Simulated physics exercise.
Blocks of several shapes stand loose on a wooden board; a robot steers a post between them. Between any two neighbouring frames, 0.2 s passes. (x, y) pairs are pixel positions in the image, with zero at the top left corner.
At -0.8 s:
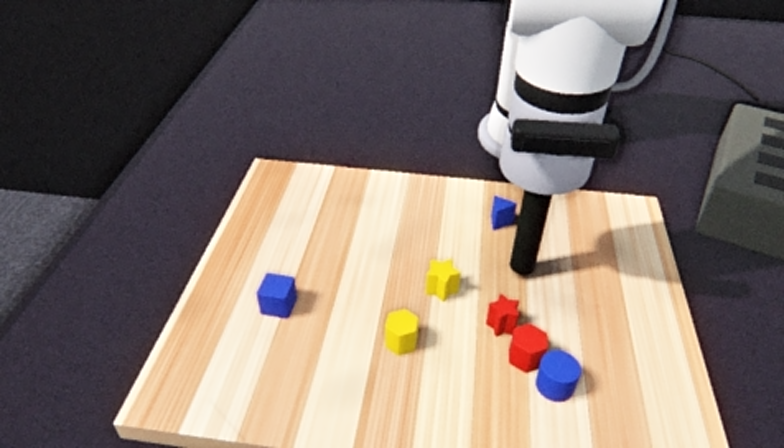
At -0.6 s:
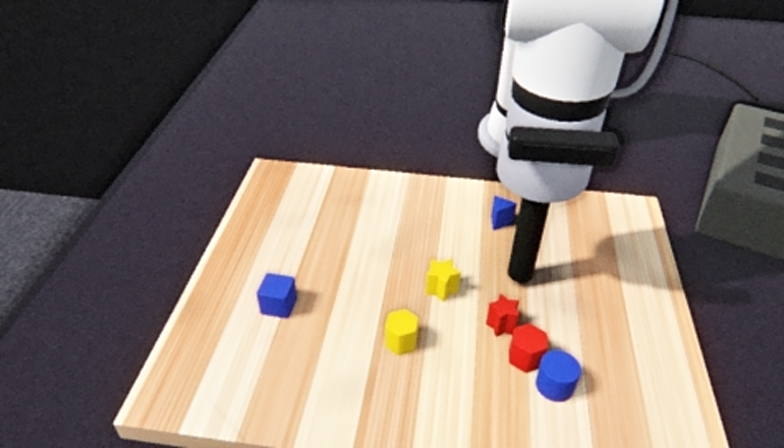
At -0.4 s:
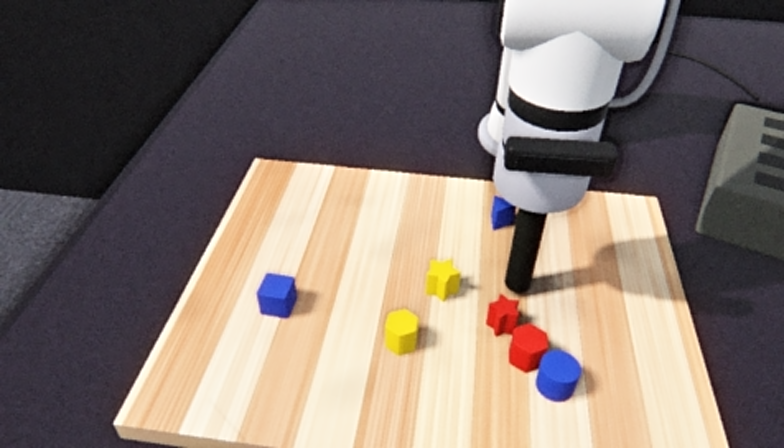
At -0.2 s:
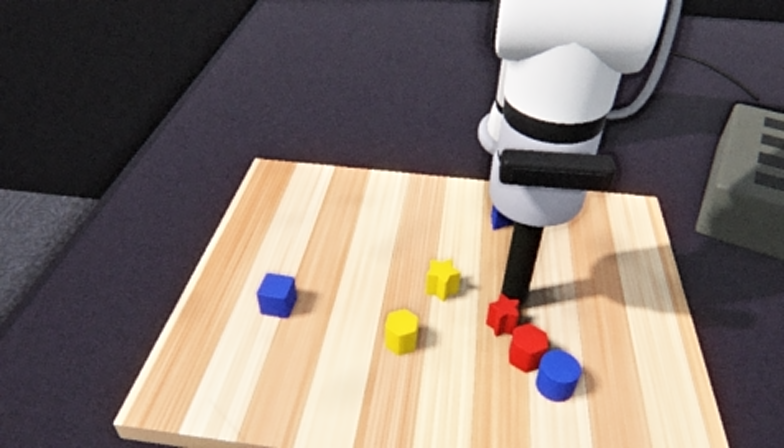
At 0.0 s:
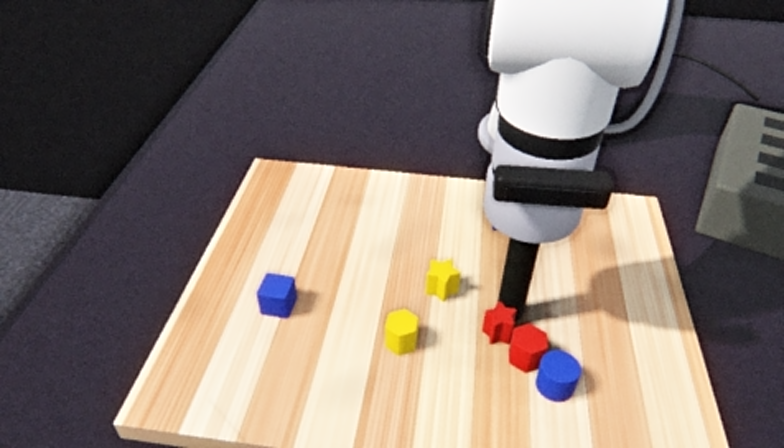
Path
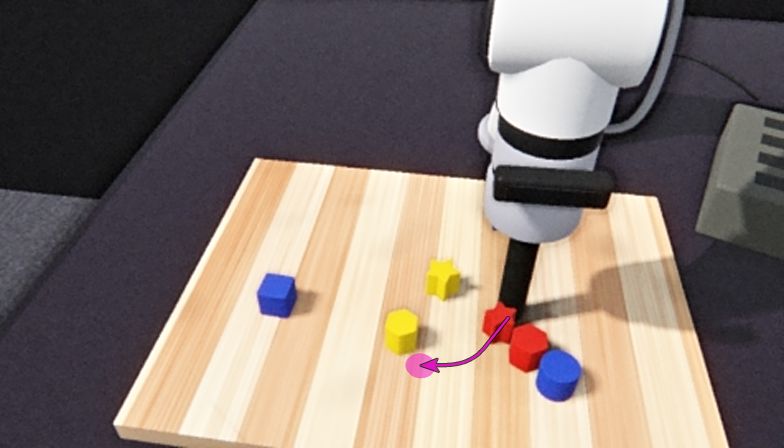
A white robot arm with a black post reaches down over a striped wooden board on a dark surface, seen from above at a steady angle. A blue cube sits at left, two yellow blocks near the middle, a blue triangular block behind, and a red star, red hexagon and blue cylinder at right. The post slides slowly toward the viewer and nudges the red star slightly forward and left.
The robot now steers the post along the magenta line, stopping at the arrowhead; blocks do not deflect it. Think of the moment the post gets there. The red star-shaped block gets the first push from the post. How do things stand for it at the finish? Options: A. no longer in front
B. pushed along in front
(A)
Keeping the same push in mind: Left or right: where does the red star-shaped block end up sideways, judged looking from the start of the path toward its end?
It gets pushed left.
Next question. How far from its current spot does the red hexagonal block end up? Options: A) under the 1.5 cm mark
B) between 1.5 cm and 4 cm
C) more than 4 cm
My answer is option A.
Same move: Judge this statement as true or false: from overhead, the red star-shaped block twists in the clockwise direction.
Verdict: False.
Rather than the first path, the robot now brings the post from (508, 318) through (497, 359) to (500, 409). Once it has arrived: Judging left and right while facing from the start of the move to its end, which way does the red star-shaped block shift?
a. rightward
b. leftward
I choose a.
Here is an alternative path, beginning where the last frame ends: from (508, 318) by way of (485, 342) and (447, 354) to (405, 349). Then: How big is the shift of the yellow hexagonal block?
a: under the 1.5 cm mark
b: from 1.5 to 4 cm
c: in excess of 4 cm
I choose b.
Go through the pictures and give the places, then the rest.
Post's lower end (522, 266); yellow hexagonal block (402, 322); red star-shaped block (506, 305); red hexagonal block (531, 338), in the first picture.
Post (520, 274); blocks still, in the second picture.
Post (517, 284); blocks still, in the third picture.
Post (514, 296); blocks still, in the fourth picture.
Post (510, 311); yellow hexagonal block (402, 322); red star-shaped block (502, 313); red hexagonal block (531, 338), in the fifth picture.
Drawn move, from (508, 318) over (489, 342) and (461, 363) to (420, 366).
On the path given first. One third of the way, post (490, 336); red star-shaped block (481, 340).
Two thirds of the way, post (462, 357); red star-shaped block (458, 364), turned 15° anticlockwise.
At the end, post (421, 359); yellow hexagonal block still; red star-shaped block (452, 368), turned 50° anticlockwise; red hexagonal block still.
